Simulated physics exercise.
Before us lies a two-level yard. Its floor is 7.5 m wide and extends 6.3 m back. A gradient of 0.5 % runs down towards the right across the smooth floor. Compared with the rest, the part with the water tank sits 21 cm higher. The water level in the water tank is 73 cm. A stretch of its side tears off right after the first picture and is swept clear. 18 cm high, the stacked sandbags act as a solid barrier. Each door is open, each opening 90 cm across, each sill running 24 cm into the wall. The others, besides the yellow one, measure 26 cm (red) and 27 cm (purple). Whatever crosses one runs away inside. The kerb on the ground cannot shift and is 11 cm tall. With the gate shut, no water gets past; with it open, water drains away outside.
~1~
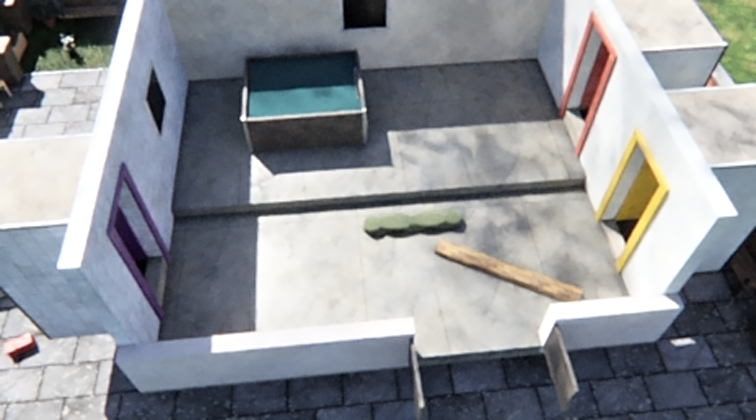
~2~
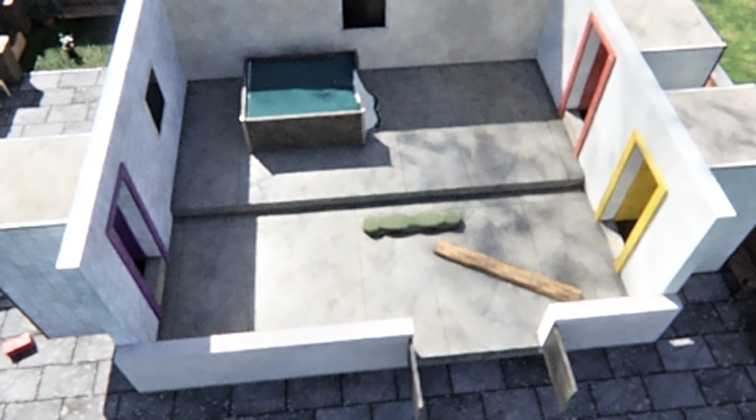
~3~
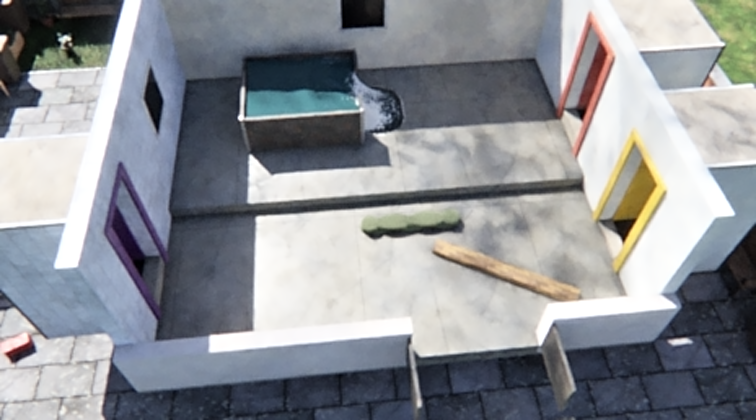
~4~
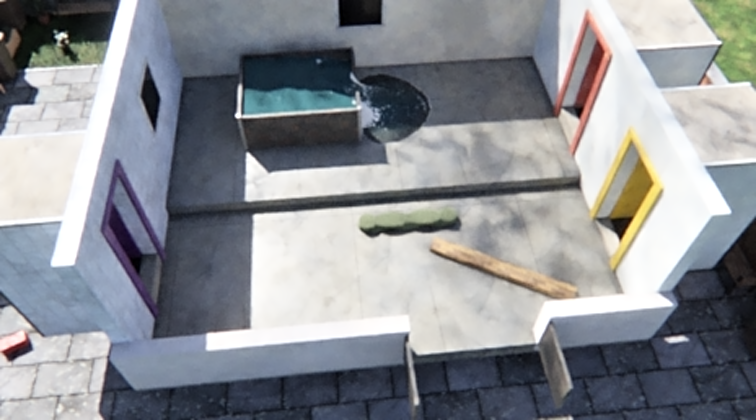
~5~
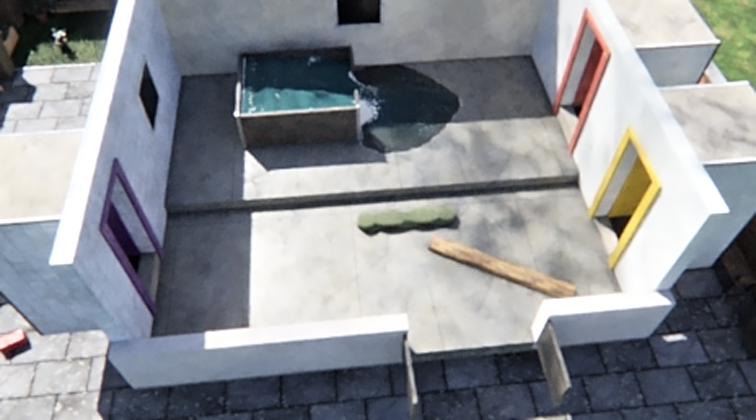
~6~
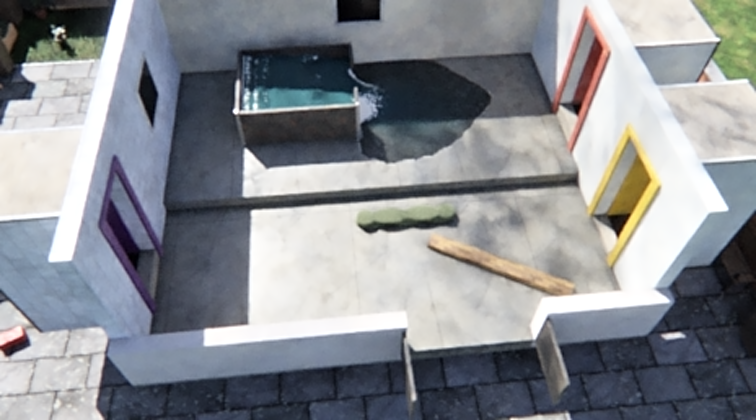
In a walled two-level yard, water pours from a tank's right side and spreads rightward.
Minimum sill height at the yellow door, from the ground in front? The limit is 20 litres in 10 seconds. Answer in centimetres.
I would say 15 cm.
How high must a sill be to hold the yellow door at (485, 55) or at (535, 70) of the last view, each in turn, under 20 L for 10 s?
In turn: Roughly 16 cm, roughly 32 cm.
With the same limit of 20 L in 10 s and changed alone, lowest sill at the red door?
Red door, minimum about 18 cm.
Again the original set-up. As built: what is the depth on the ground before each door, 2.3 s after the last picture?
Door by door in cm - red 22, yellow 11, purple 0.
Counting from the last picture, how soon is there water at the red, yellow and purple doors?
Times: Red 0.6 s, yellow 1.6 s, purple 8.0 s.
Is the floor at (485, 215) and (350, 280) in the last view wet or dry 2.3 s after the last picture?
In order: Submerged and spared.
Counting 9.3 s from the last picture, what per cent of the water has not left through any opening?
I'd say near 90 per cent is still there.
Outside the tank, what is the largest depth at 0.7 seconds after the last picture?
42 cm.
Then, 0.7 s after the last picture water covers 25 % of the floor, deepest (42 cm) near (359, 103); it has not reached the yellow door.
Then, 2.3 s after the last picture water covers 40 % of the floor, deepest (33 cm) near (498, 65); 11 cm at the yellow door, 2 litres in over its 7 cm sill.
Then, 9.3 s after the last picture water covers 80 % of the floor, deepest (16 cm) near (574, 185); 14 cm at the yellow door, 138 litres in over its 7 cm sill.
At the yellow door as built, the water peaked near 17 cm, 7.3 s after the last picture.
With a sill of 14 cm, 30 litres would have come in within the 10 s; with 16.5 cm, 13 litres. So under 20 litres takes about 15 cm.
